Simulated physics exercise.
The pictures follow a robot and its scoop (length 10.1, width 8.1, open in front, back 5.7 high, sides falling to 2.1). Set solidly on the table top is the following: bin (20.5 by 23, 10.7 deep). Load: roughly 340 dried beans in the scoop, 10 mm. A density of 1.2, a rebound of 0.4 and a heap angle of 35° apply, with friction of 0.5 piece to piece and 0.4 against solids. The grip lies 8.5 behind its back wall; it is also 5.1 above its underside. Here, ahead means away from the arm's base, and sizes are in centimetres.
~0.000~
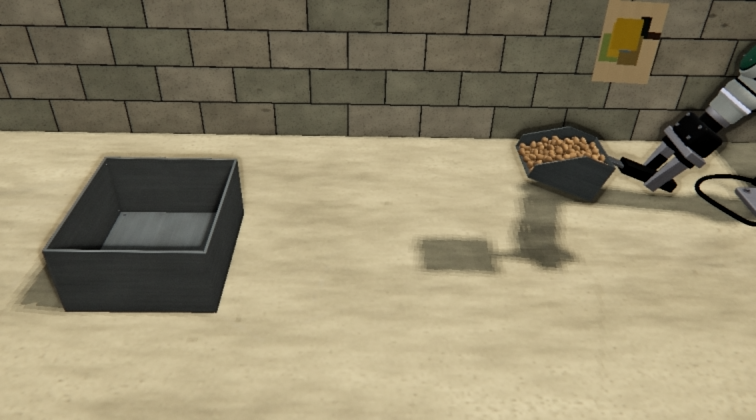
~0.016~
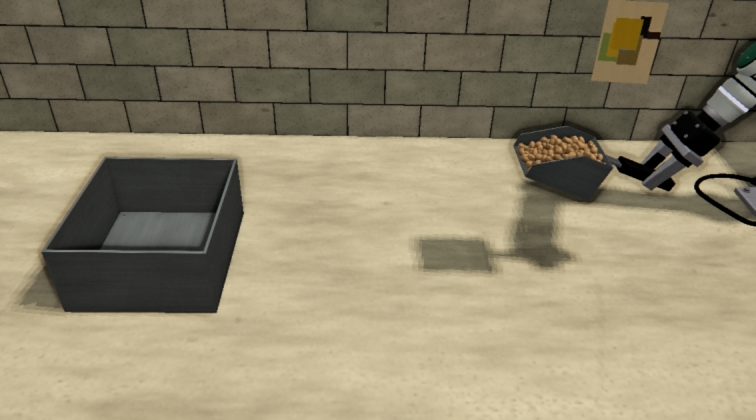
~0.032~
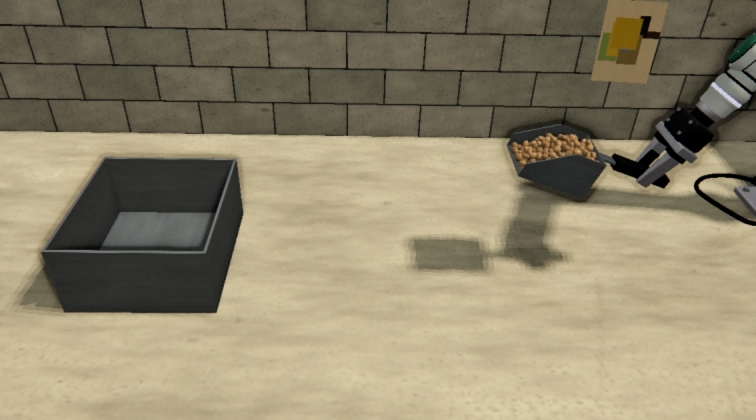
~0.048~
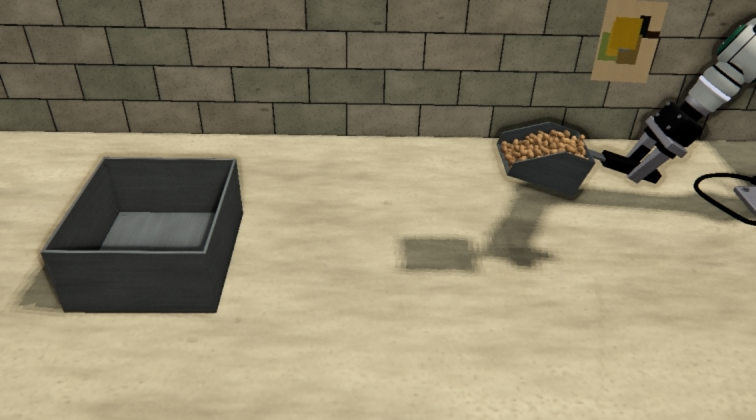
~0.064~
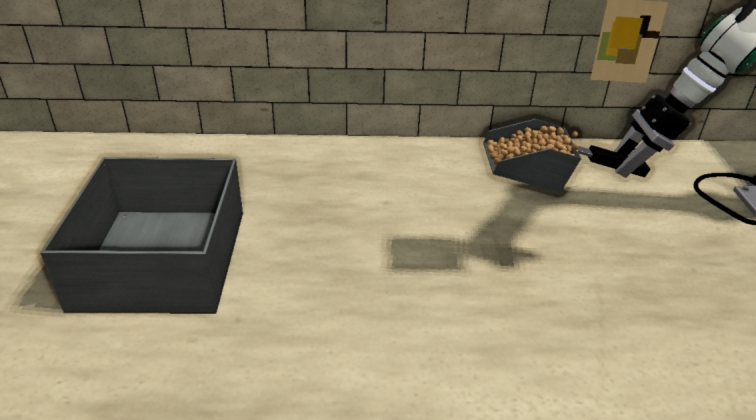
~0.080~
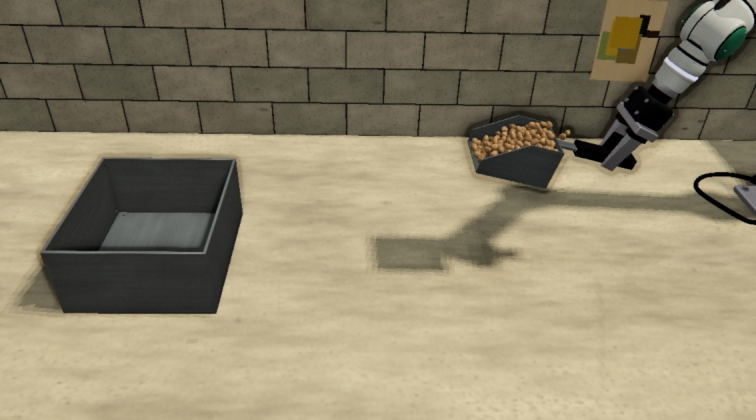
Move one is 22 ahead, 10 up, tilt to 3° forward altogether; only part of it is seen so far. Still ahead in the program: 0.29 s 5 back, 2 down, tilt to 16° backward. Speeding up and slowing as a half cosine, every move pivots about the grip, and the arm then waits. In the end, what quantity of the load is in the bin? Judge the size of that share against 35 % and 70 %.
The share is below 35 %.
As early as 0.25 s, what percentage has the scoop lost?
So far around 80 % is out.
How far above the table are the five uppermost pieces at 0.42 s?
Those pieces are near 14 cm up.
After 0.25 s, tilted 2° forward, highest piece 25 above the table; 60 on the scoop, 281 in flight or on a rim.
After 0.42 s, tilted 12° backward, highest piece 15 above the table; 107 on the table or floor, 73 in the bin, 161 in flight or on a rim.
After 0.70 s, tilted 16° backward, highest piece 3 above the table; 268 on the table or floor, 73 in the bin.
After 1.75 s, tilted 16° backward, highest piece 3 above the table; 268 on the table or floor, 73 in the bin.
At rest, 268 on the table or floor, 73 in the bin. That is 21 % in the bin.
